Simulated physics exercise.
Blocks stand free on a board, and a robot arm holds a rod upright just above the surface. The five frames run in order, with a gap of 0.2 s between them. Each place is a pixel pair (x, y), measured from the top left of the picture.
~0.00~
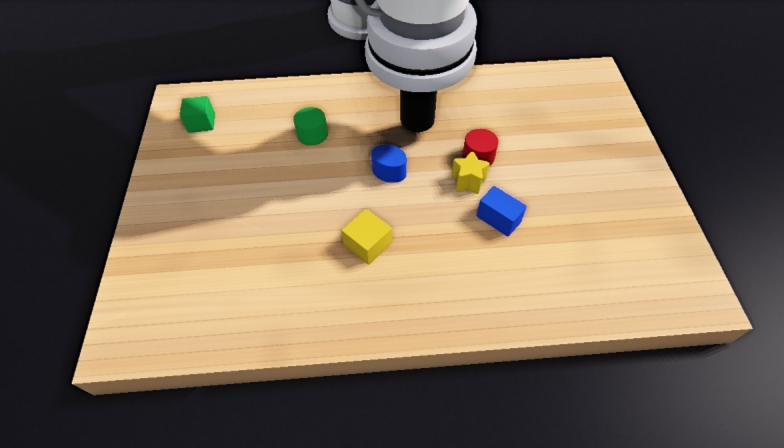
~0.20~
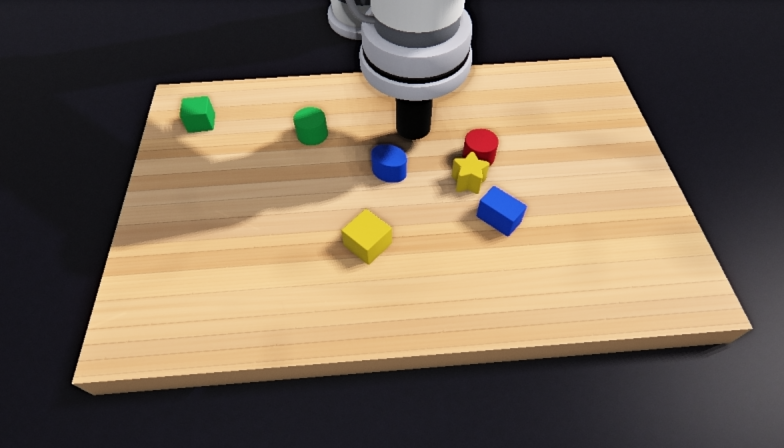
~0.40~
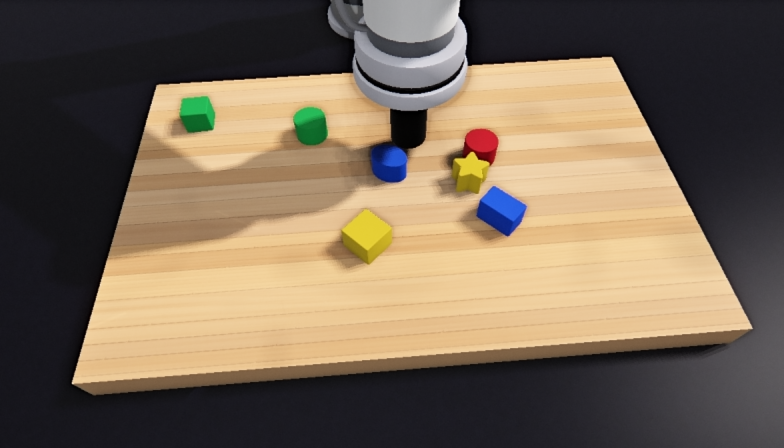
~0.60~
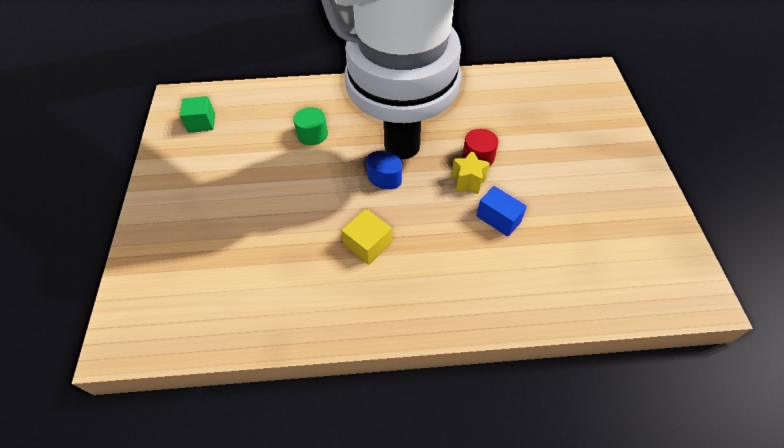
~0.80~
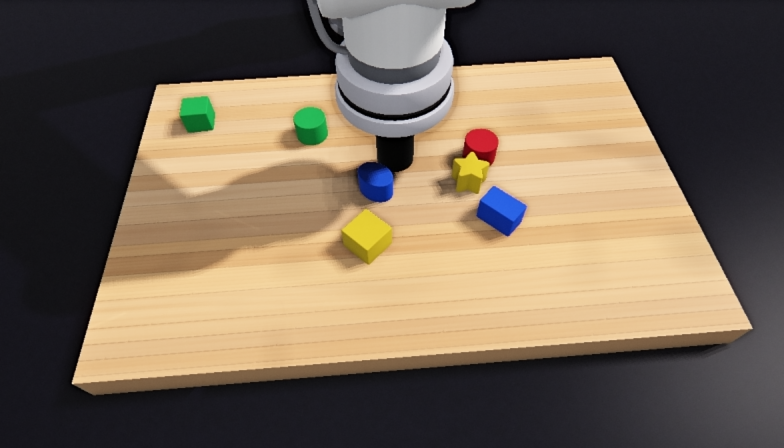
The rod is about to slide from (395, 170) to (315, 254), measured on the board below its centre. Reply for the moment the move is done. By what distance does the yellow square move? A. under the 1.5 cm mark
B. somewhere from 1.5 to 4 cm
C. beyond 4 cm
The correct letter is A.
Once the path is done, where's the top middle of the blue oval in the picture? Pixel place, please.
When the path ends, it will be at (280, 261).
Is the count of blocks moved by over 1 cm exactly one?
I'd say yes.
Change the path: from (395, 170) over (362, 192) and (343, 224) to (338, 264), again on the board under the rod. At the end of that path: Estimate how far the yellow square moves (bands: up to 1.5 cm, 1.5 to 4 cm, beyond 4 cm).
I reckon it covers between 1.5 and 4 cm.
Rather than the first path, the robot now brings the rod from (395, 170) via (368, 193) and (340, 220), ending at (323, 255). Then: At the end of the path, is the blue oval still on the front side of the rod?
In short: Yes.
What follows on the original path. One third of the way, rod at (368, 185); blue oval at (346, 201).
Two thirds of the way, rod at (341, 213); blue oval at (314, 230).
At the end, rod at (312, 244); yellow square still; blue oval at (280, 261), turned 20° clockwise.
